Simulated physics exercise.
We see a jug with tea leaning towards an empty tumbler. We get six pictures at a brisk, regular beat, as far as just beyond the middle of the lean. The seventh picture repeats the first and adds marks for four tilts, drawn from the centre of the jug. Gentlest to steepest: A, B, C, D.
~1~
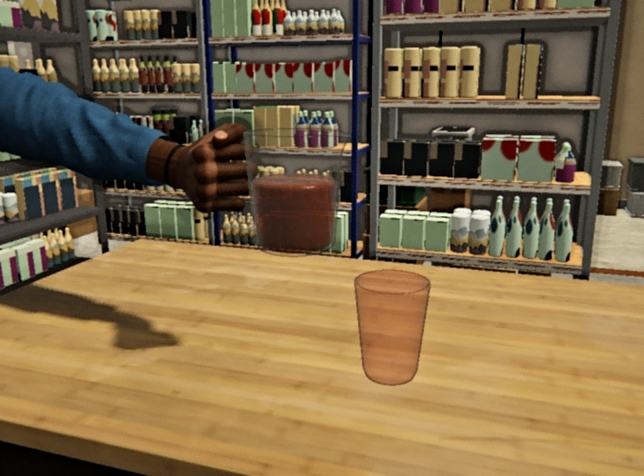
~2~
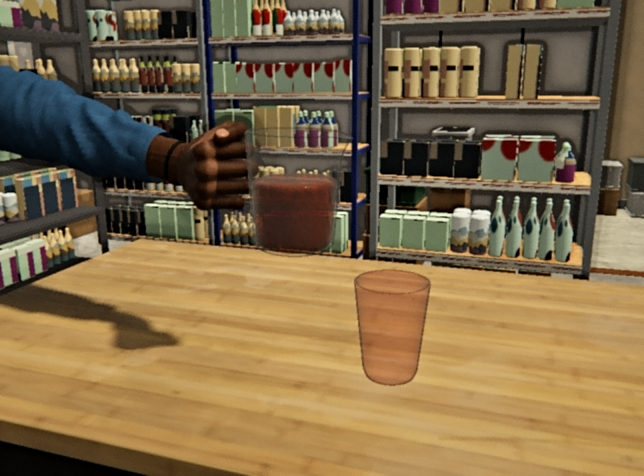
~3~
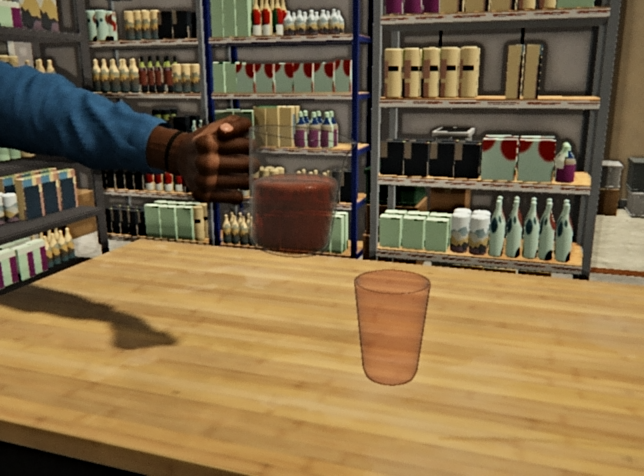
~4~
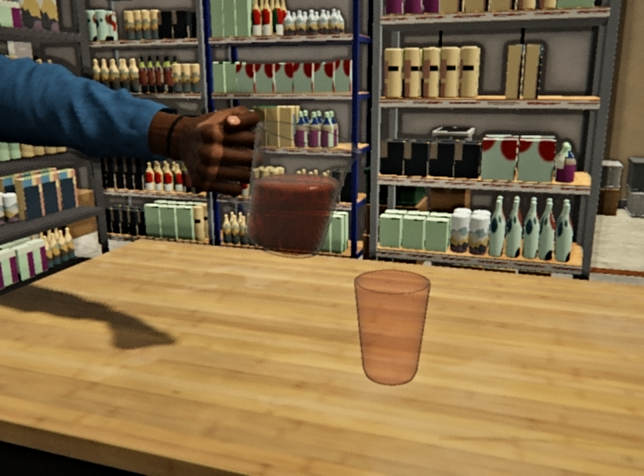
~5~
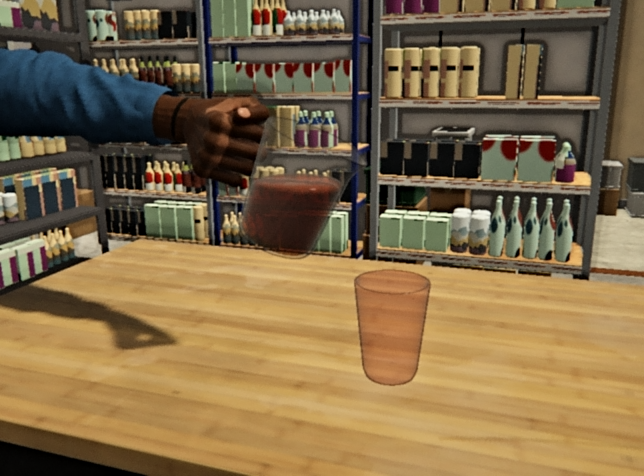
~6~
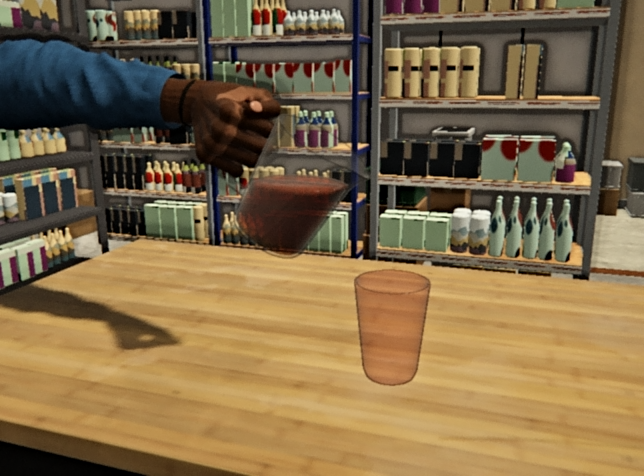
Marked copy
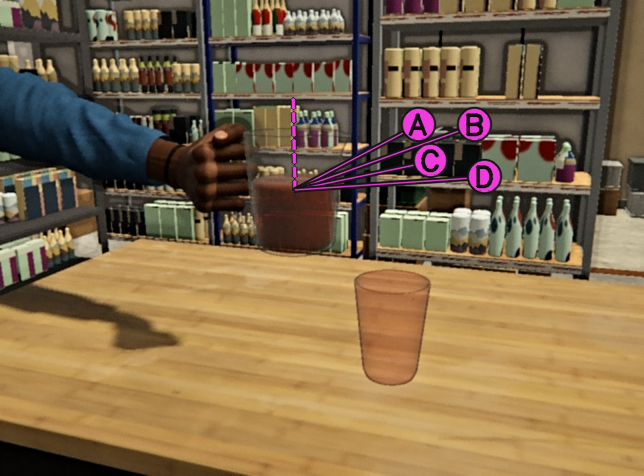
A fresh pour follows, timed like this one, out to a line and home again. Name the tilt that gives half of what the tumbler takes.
The best mark is B.
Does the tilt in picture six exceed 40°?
No.
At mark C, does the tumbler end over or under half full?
Over half.
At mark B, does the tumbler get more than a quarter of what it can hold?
Yes, clearly.
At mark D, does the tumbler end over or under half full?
Over.
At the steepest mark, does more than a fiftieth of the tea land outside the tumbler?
Yes, it does.
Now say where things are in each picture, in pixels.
Upright, lip at (348, 136); rim of the tumbler round (392, 281); nothing has left yet.
Upright, lip at (350, 138); nothing has left yet.
Tipped about 6°, lip at (354, 144); nothing has left yet.
Tipped about 14°, lip at (359, 152); nothing has left yet.
Tipped about 23°, lip at (365, 164); nothing has left yet.
Tipped about 32°, lip at (368, 177); nothing has left yet.
On the marked copy, A at (403, 132); B at (458, 131); C at (414, 165); D at (468, 178).
With A, the tumbler ends with about 30 % of what it can hold.
With B, the tumbler ends with about 51 % of what it can hold.
With C, the tumbler ends with about 71 % of what it can hold.
With D, the tumbler ends with about 79 % of what it can hold; 12 % of the tea is spilt.
